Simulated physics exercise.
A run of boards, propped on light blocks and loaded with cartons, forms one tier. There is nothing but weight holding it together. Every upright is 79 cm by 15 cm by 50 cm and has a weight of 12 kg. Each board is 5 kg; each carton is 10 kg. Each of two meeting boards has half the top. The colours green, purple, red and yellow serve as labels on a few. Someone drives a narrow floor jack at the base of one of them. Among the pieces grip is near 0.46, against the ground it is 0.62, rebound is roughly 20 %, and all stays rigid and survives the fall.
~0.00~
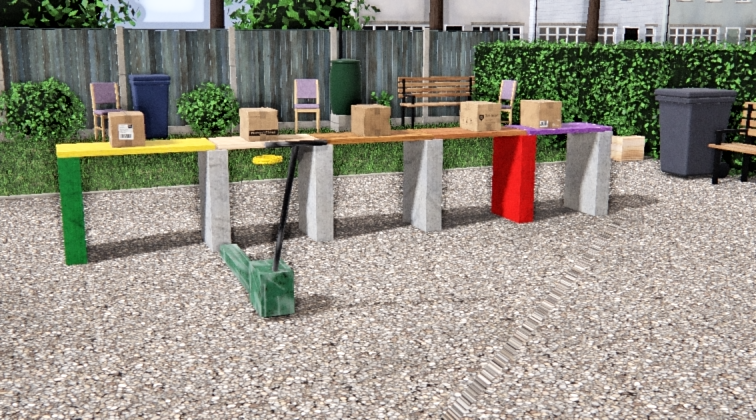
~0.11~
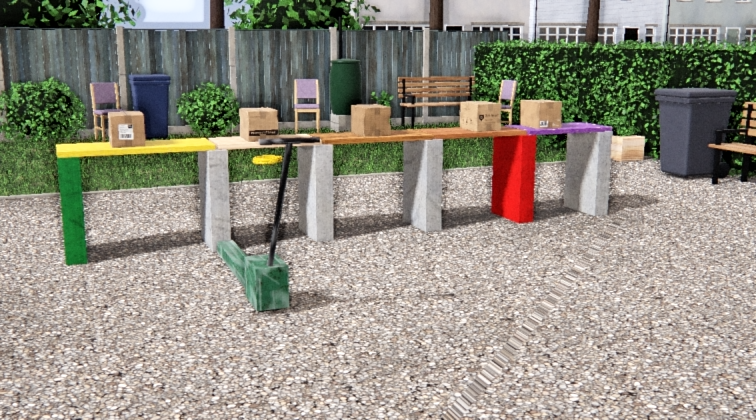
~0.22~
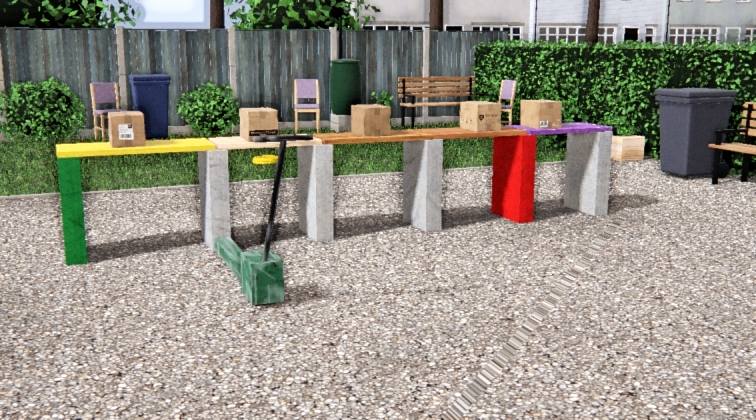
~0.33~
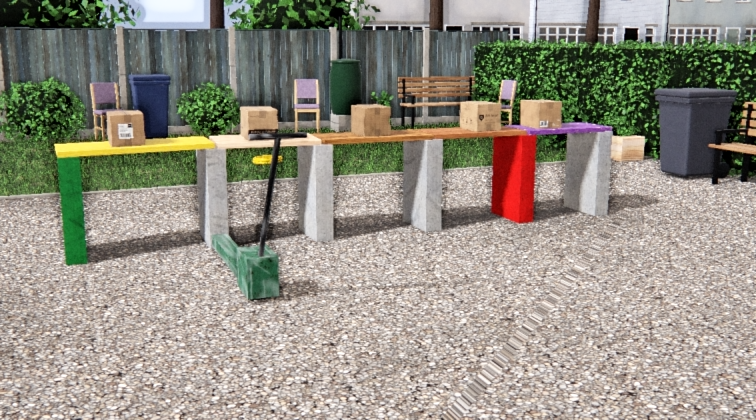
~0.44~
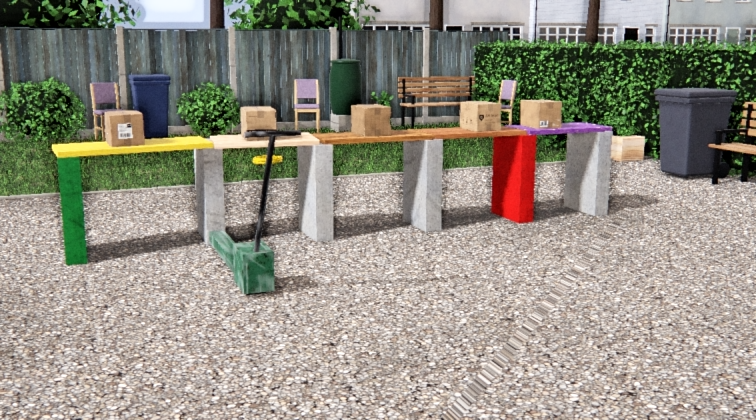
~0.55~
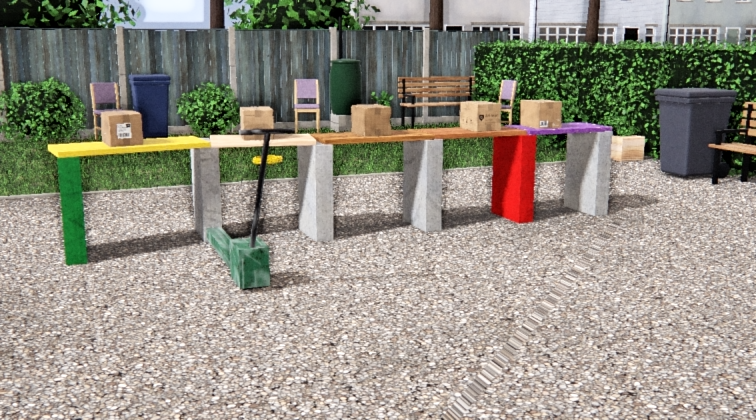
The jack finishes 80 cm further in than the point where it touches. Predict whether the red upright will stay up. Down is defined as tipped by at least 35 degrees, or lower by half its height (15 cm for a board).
It will.
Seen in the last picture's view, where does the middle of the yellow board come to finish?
About (59, 231).
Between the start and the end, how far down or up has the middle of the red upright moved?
It finishes some 0 cm lower than at the start.
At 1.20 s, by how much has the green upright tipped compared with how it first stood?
Near 10 degrees from where it started.
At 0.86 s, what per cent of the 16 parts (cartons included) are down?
It's 0 percent at that point.
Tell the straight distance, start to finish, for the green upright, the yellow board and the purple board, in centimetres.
Approx. shifts in cm - green: 60; yellow: 90; purple: 0.
By 0.86 s, none of the 16 pieces down, 5 disturbed; red upright unmoved; yellow board tilted 9°.
By 1.20 s, 4 of the 16 pieces down; red upright unmoved; yellow board tilted 49°, 34 cm lower.
By 1.58 s, 5 of the 16 pieces down; red upright unmoved; green upright on its side.
When it is over (6.1 s), 5 of the 16 pieces down; red upright unmoved; green upright on its side; yellow board 64 cm lower. In pixels of the last frame, middles, red upright near (513, 175).
